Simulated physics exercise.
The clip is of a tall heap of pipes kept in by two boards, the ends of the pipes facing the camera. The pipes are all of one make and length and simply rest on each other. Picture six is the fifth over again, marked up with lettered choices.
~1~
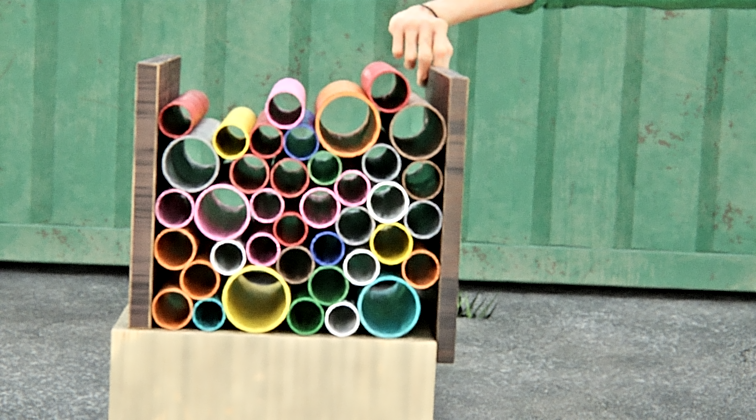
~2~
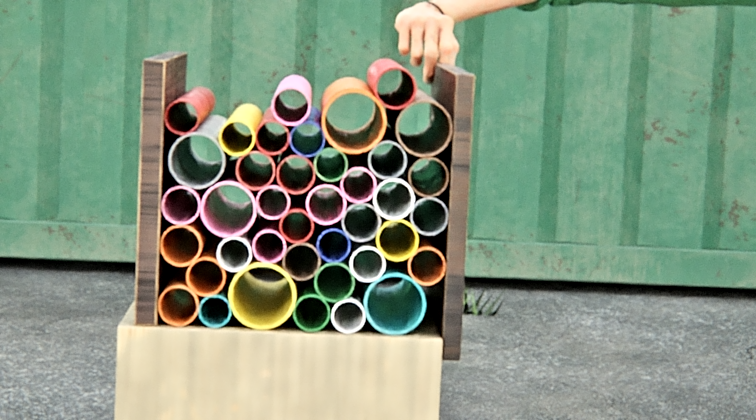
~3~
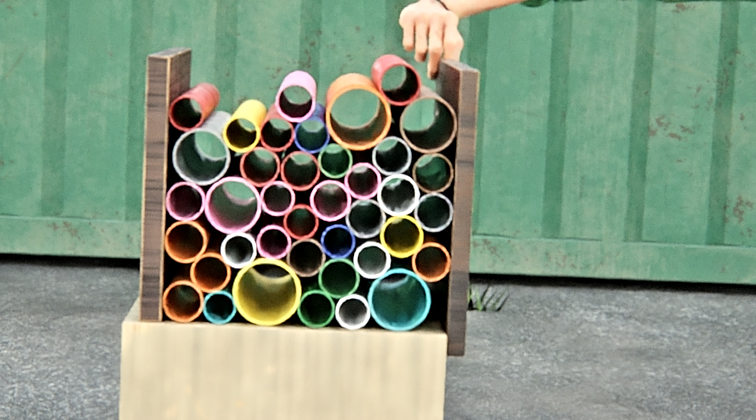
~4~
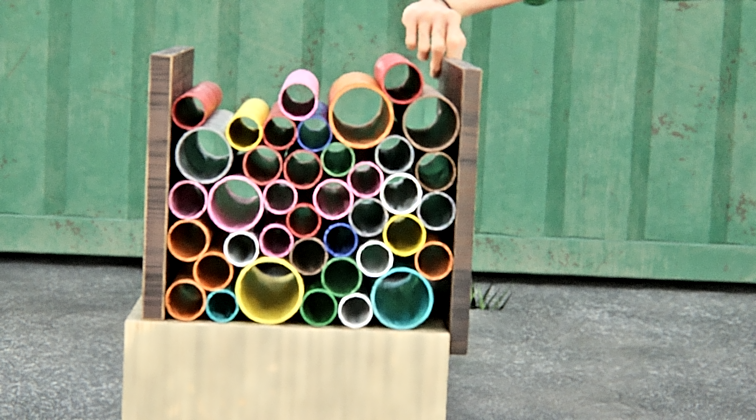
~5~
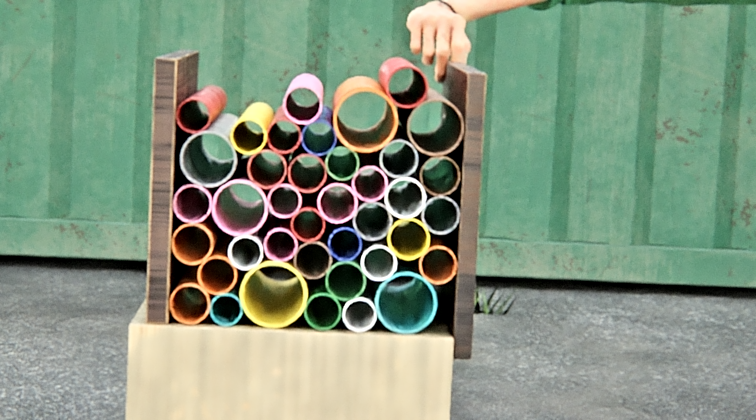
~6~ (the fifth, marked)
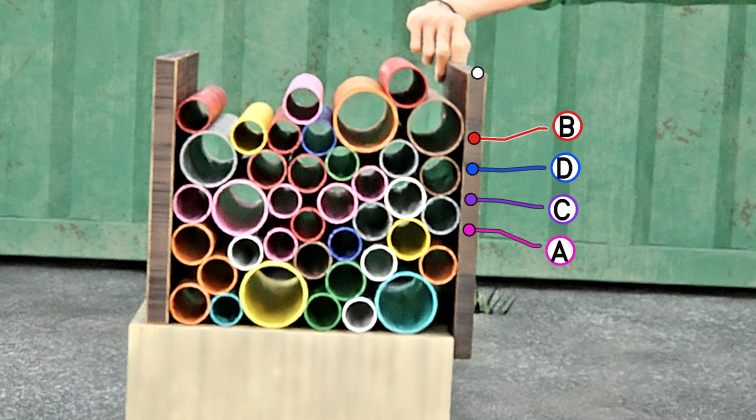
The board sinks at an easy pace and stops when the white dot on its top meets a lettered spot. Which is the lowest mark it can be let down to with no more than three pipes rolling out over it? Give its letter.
Mark C is as low as it can go.
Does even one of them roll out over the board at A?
Yes.
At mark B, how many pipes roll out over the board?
It comes to none.
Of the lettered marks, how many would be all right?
Three of them.
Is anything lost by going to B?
At B: No.
On the marked copy, A at (469, 230); B at (474, 138); C at (471, 200); D at (473, 169); the white dot at (478, 73).
With C. Early on, top of the board (464, 131).
Further on, top of the board (461, 197).
At the end, top of the board (461, 199), one out over the board.
As for the rest, A four out over the board; B none out over the board; D none out over the board.
